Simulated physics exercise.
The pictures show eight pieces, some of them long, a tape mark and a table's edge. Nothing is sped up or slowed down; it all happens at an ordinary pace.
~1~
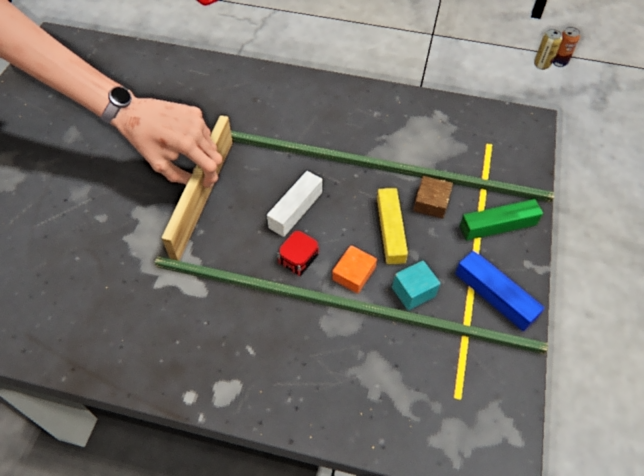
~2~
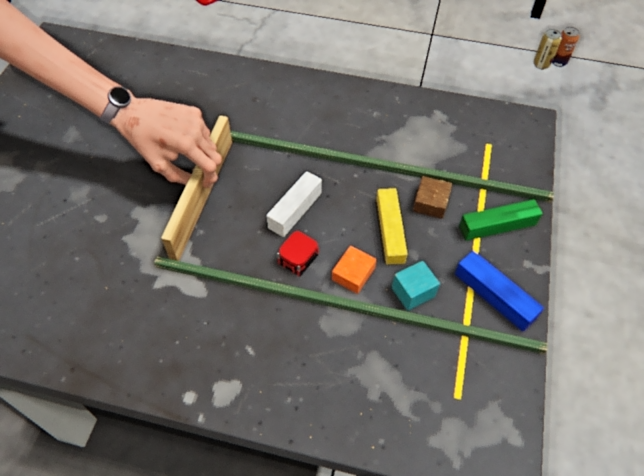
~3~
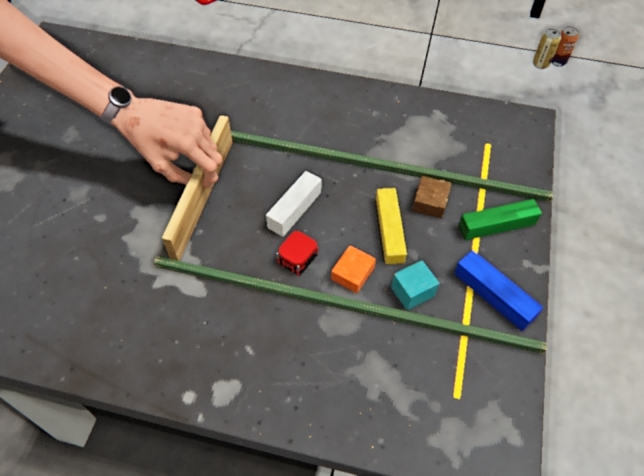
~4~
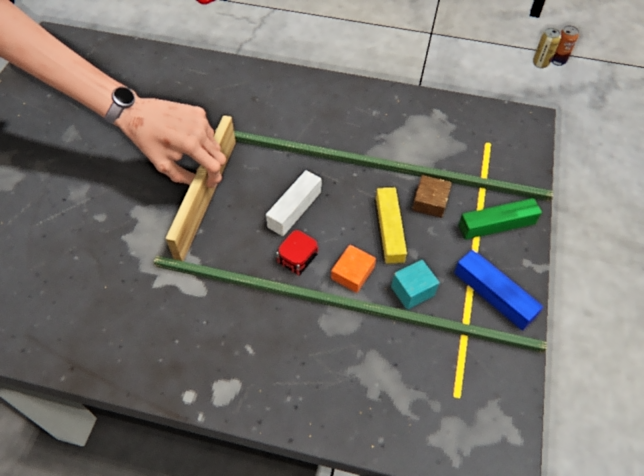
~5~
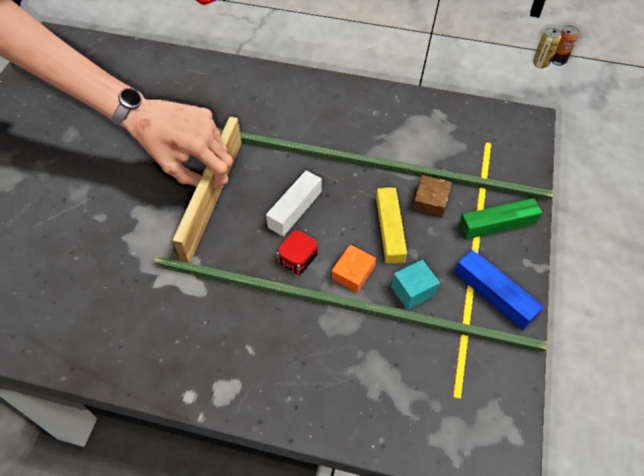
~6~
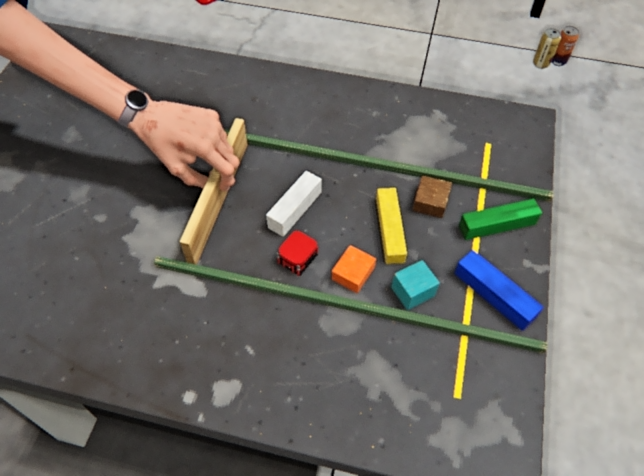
At the start, a hand holds a wooden board upright between two green rails on a dark table, left of eight scattered coloured blocks and a yellow tape line. The hand barely moves at first, then slides the board slightly to the right, while the blocks stay still and untouched.
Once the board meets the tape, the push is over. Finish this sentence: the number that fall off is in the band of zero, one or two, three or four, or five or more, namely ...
Namely one or two.
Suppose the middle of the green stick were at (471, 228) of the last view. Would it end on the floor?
Result: The green stick remains aboard.
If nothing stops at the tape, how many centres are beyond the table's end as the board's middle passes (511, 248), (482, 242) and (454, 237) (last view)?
The numbers past the end are 4, 3 and 0.
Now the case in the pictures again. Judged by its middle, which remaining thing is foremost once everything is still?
Turquoise block.
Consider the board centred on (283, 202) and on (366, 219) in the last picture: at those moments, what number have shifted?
1, then 5.
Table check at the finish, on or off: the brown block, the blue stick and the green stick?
In short, the brown block hangs on, the blue stick goes off the edge, the green stick goes off the edge.
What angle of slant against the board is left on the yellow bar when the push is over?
Some 5 degrees.
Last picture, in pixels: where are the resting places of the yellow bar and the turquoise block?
They finish at roughly (511, 251) and (549, 322) respectively.
Soon after, none off yet; blue stick at rest near (497, 290); green stick at rest near (500, 219); brown block at rest near (432, 197).
Then, none off yet; blue stick at rest near (497, 290); green stick at rest near (500, 219); brown block moved about its own width near (454, 198).
By the end, the number that fall off is one or two; fallen, green stick and blue stick.
